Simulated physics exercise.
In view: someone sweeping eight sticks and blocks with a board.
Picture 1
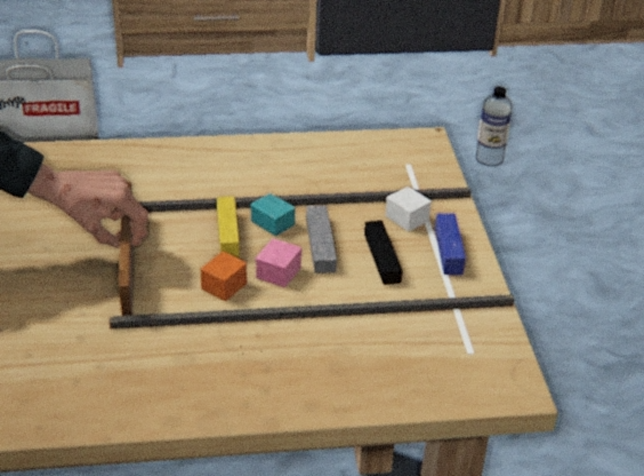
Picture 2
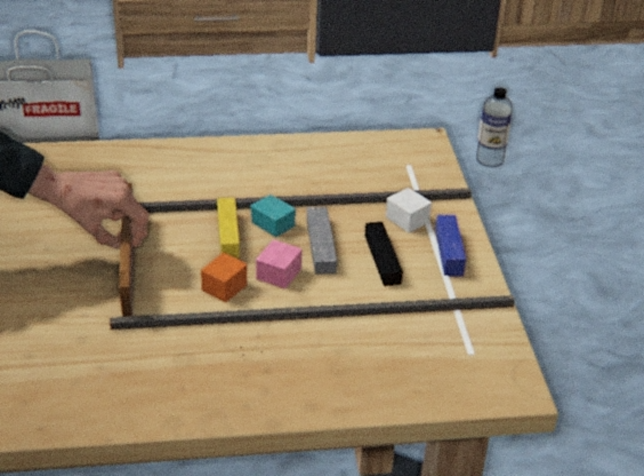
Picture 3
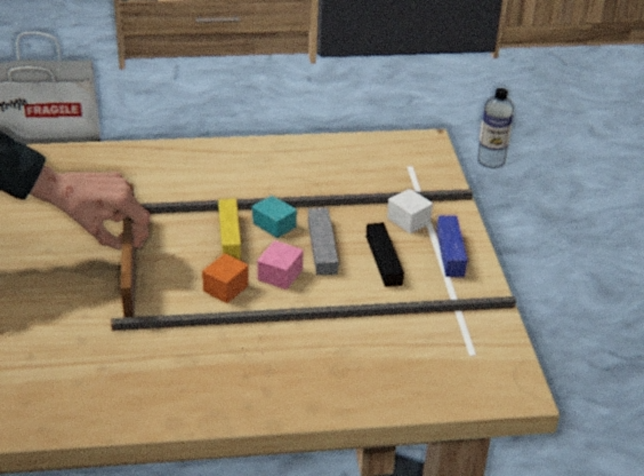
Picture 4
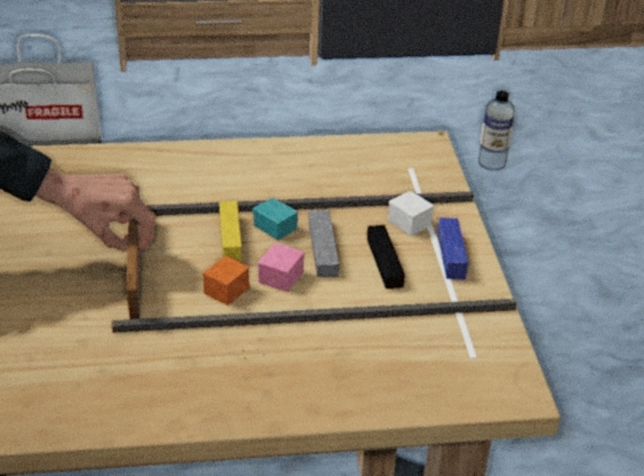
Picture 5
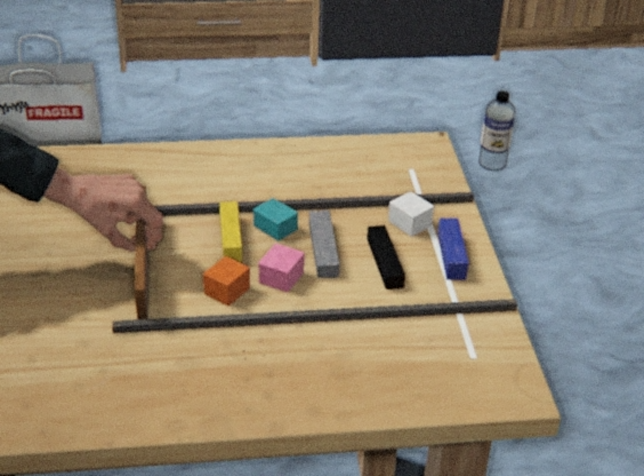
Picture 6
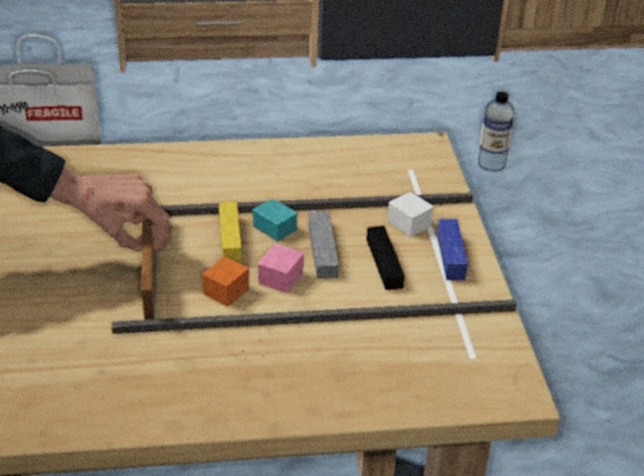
A hand held a small wooden board upright on the table and slid it slightly to the right between two dark rails, while the colourful blocks and sticks ahead of it stayed put.
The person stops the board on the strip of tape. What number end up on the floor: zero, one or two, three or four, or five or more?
In the end the number that fall off is three or four.
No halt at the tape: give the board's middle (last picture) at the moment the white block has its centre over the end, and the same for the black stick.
At (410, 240) for the white block; at (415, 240) for the black stick.
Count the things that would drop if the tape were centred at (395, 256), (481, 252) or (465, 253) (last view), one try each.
Down on the floor: 0, 7 and 5.
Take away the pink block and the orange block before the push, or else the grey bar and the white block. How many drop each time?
2 in the first case, 1 in the second.
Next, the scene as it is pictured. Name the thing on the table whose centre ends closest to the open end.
The turquoise block ends nearest.
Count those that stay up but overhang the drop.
It comes to 0.
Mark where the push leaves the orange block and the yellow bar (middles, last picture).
About (472, 277), and the other about (439, 222).
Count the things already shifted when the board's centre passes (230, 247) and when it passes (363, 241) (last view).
3 and 8.
Soon after, none off yet; blue bar at rest near (452, 249); white block at rest near (410, 214); black stick at rest near (385, 257).
After that, none off yet; blue bar at rest near (453, 249); white block displaced a little near (426, 213); black stick displaced a little near (432, 256).
In the end, the number that fall off is three or four; gone, grey bar, black stick, white block and blue bar.
